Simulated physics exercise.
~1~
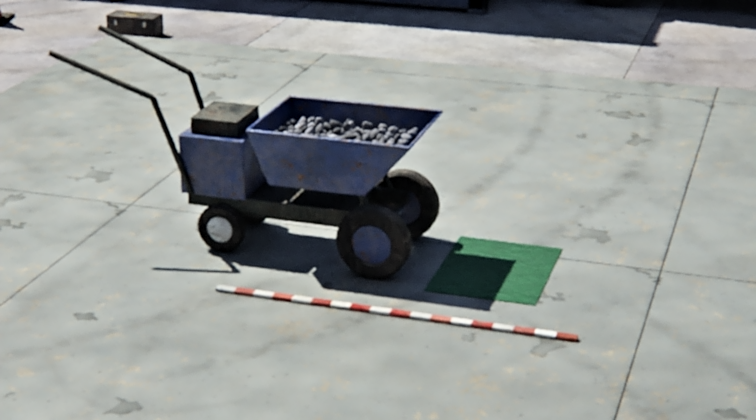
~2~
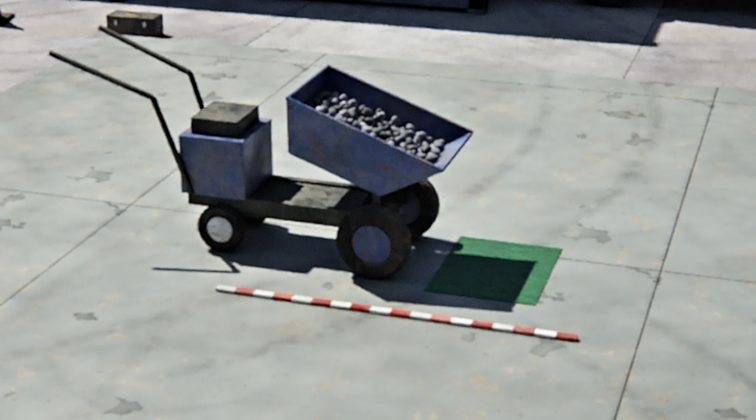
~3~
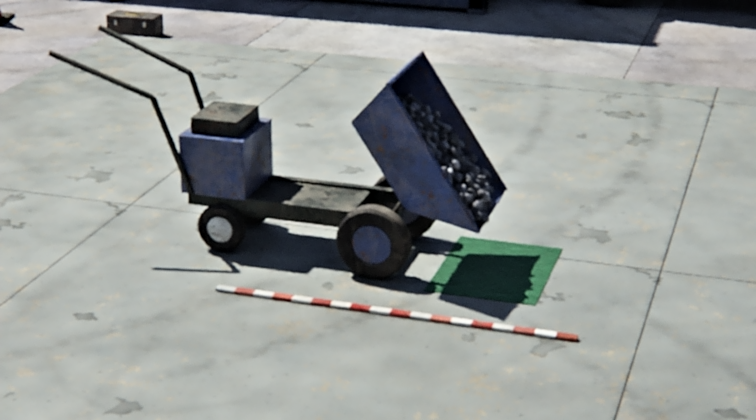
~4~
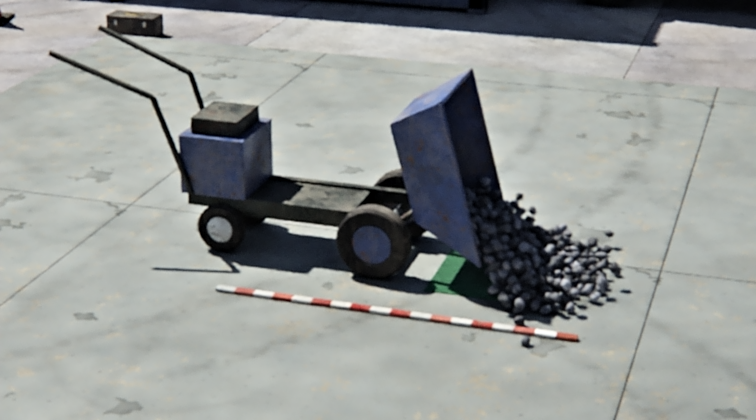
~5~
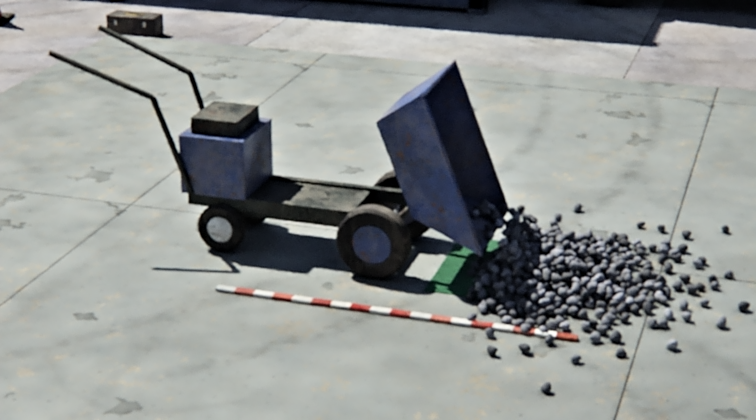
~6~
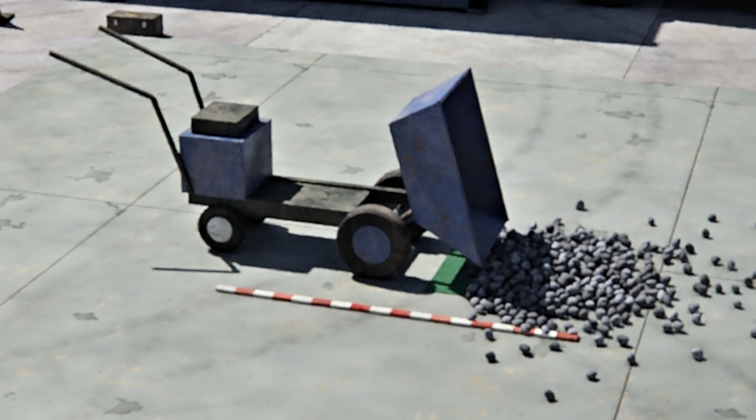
On a sunlit concrete yard, a small blue barrow tipped its skip steeply to the right, and dark round stones poured over a green sheet and beyond it, then the skip jerked back and forward, leaving it empty beside a wide, scattered heap.
